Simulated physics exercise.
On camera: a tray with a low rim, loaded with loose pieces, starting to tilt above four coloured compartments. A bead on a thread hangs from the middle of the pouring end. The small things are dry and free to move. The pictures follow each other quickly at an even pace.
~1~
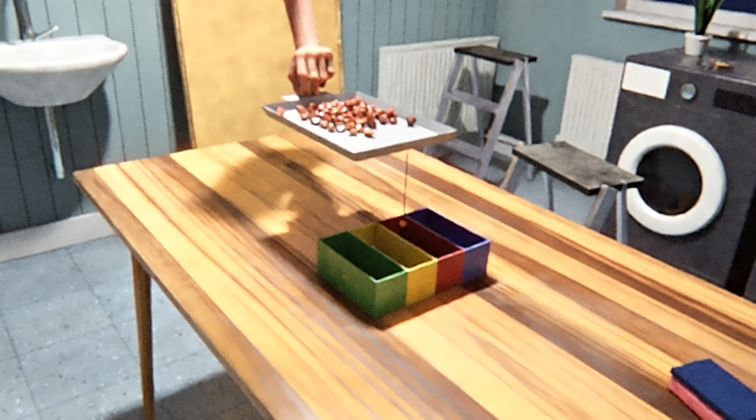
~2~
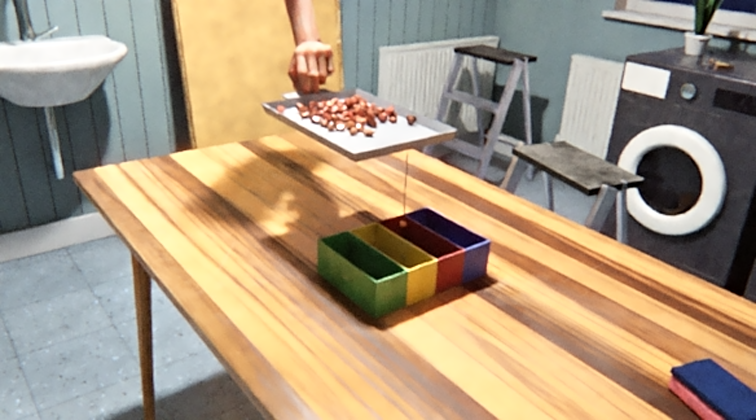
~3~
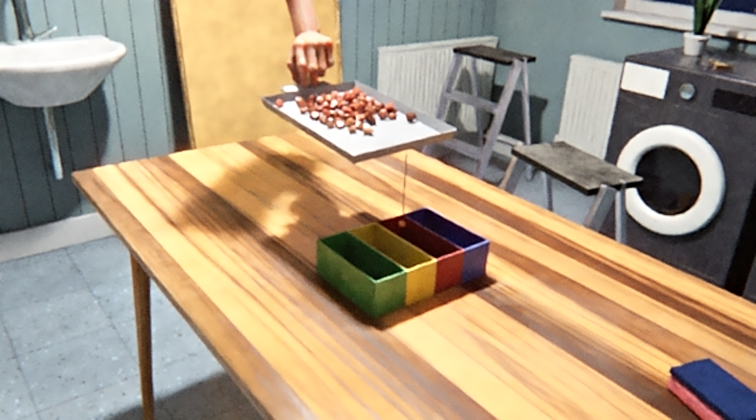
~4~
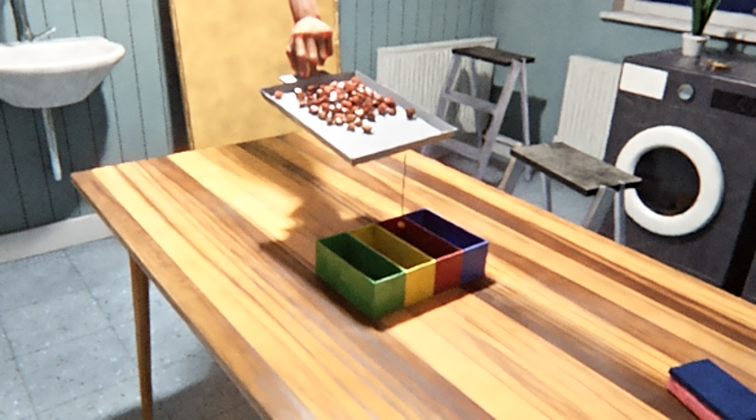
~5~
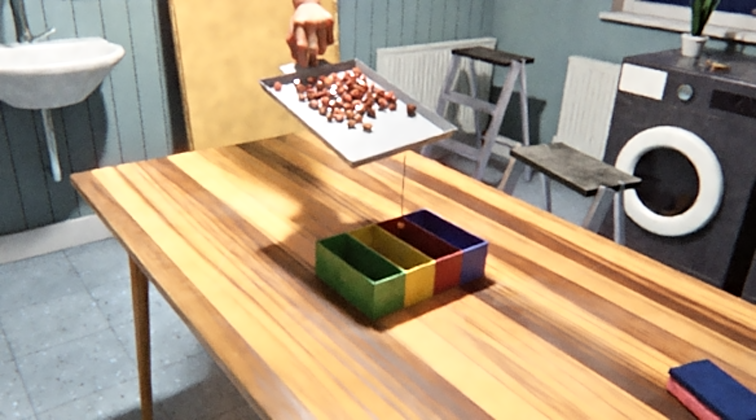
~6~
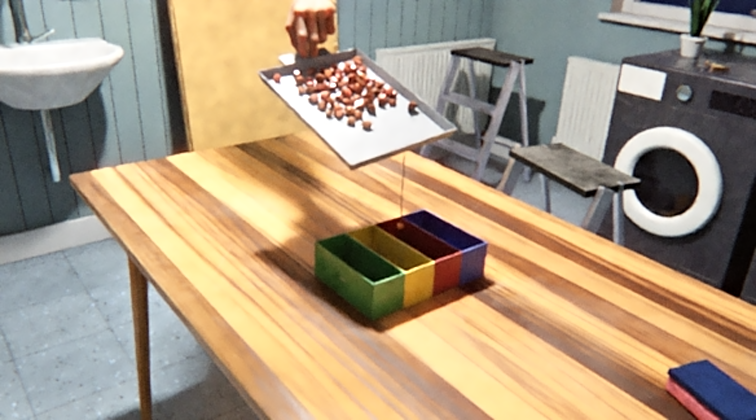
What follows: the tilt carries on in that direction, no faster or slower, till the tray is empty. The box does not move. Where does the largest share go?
The green one ends fullest.
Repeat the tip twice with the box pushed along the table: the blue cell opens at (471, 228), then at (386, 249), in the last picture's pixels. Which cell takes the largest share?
In turn: The green cell; the red one.
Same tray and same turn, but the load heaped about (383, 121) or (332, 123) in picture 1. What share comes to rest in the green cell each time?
Near 50 % and 50 %.
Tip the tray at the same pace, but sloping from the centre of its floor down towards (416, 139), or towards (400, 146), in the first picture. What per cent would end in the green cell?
The first gives 0 %, the second 10 %.
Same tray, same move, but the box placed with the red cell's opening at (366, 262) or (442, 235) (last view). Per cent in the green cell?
About 0 and 30 per cent.
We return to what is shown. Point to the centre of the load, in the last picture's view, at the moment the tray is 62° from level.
Near (375, 163).
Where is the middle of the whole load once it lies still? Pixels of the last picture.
Near (374, 293).
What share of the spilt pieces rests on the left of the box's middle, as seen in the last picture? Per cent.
Roughly 80 in a hundred.
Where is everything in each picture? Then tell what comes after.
The first picture shows corners of the pouring end at (355, 151) and (453, 130), level; middle of the load at (352, 115), bits of crushed brick; bead on its thread at (403, 224); green cell at (391, 291); yellow cell at (422, 280); red cell at (450, 269); blue cell at (476, 259).
The second picture shows corners of the pouring end at (355, 151) and (453, 129), level; middle of the load at (352, 113).
The third picture shows corners of the pouring end at (355, 153) and (452, 129), tipped barely, lowest at the left corner; middle of the load at (352, 109).
The fourth picture shows corners of the pouring end at (354, 156) and (452, 128), tipped a little, lowest at the left corner; middle of the load at (351, 102).
The fifth picture shows corners of the pouring end at (353, 159) and (452, 128), tipped a little, lowest at the left corner; middle of the load at (351, 95).
The sixth picture shows corners of the pouring end at (353, 161) and (452, 127), tipped clearly, lowest at the left corner; middle of the load at (351, 89); green cell at (389, 293); yellow cell at (419, 282); red cell at (447, 271); blue cell at (473, 261).
Soon, tray tipped steeply; about two thirds on the tray; a stray few in the green cell; about a third falling or outside the box.
A while on, tray tipped right over; a small part on the tray; about half in the green cell; about a quarter in the yellow cell; a stray few in the blue cell; about a quarter falling or outside the box.
Towards the end, tray tipped past a quarter turn; about half in the green cell; about a quarter in the yellow cell; a stray few in the red cell; a stray few in the blue cell; about a quarter falling or outside the box.
Finally, tray tipped past a quarter turn; about half in the green cell; about a quarter in the yellow cell; a stray few in the red cell; a stray few in the blue cell; about a quarter outside the box.
